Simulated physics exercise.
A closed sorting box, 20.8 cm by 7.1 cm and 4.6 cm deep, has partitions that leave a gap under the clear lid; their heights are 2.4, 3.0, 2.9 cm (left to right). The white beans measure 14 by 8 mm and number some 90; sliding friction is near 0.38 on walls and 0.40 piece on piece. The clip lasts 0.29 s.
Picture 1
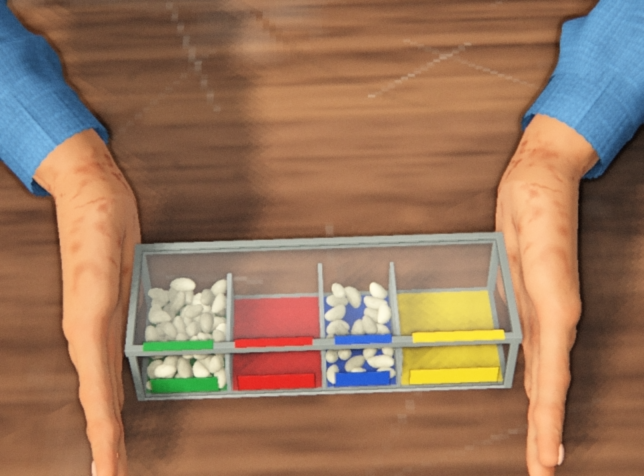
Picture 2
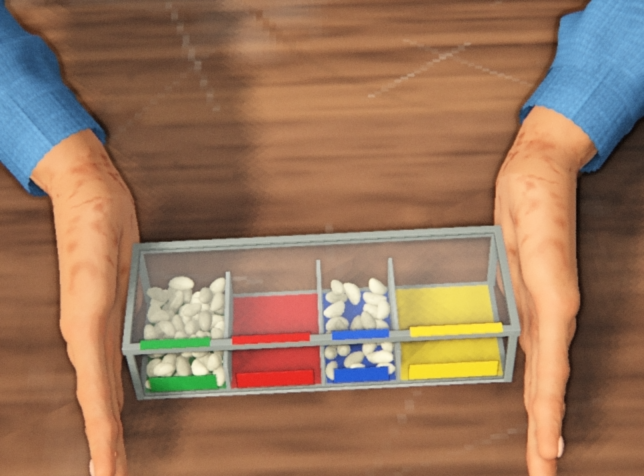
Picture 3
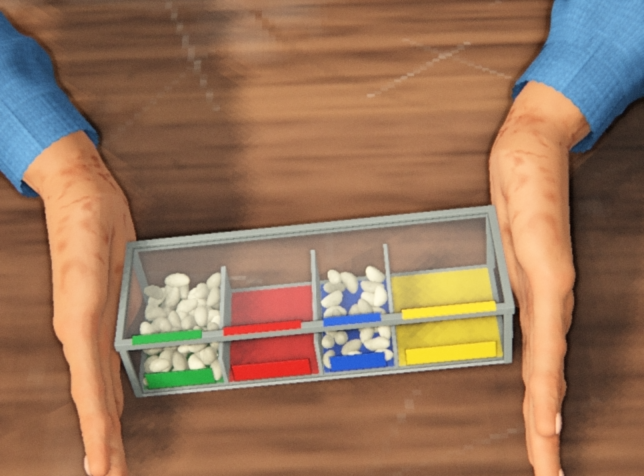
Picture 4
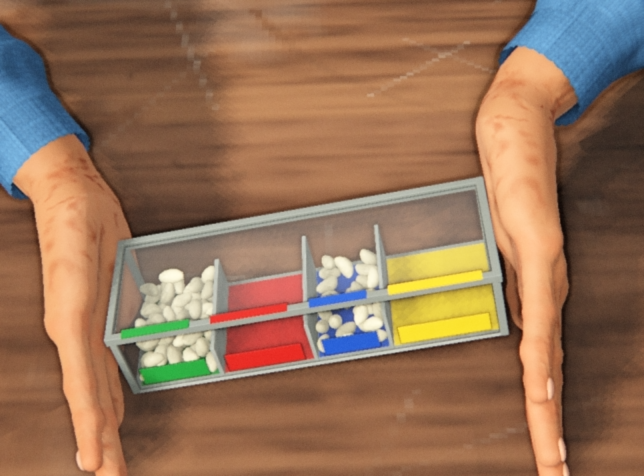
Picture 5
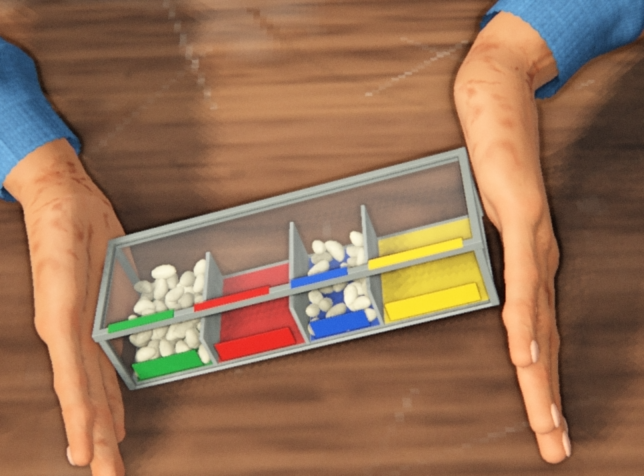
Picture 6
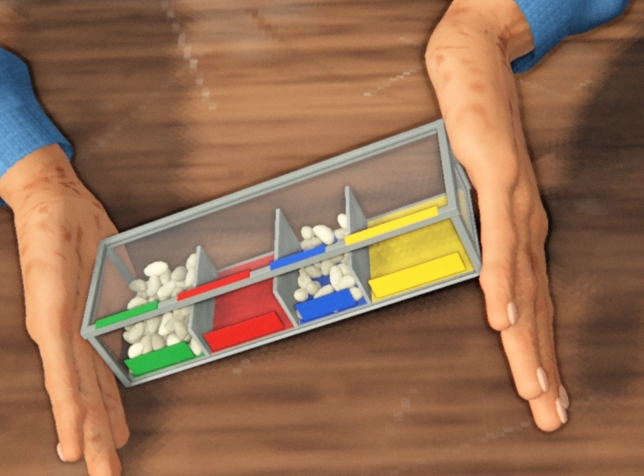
On a wooden tabletop, two hands tilting a clear divided box, right end rising, white beans staying in green and blue compartments.
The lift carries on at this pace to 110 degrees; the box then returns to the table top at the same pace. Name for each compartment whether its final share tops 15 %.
Red compartment: Under; blue compartment: Under; green compartment: Over; yellow compartment: Under.
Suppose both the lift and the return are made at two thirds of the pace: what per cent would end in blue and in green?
In that case blue 10; green 85.
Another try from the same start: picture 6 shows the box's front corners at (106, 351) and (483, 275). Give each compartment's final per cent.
Red 0, blue 0, green 100, yellow 0.
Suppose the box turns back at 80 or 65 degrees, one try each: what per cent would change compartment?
Some 0 and 0 per cent.
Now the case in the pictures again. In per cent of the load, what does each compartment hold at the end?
Red 0; blue 10; green 90; yellow 0.
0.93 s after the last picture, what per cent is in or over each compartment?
Red 10, blue 15, green 75, yellow 0.
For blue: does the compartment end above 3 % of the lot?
Blue yes.
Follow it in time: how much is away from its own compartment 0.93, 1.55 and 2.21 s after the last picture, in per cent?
About 10, 20, 20.
Then, 0.93 s after the last picture, tilt 109 degrees; red 10 %, blue 15 %, green 75 %.
Then, 1.55 s after the last picture, tilt 47 degrees; blue 10 %, green 90 %.
Then, 2.21 s after the last picture, tilt 0 degrees; blue 10 %, green 90 %.
In the end, red 0 %, blue 10 %, green 90 %, yellow 0 %.
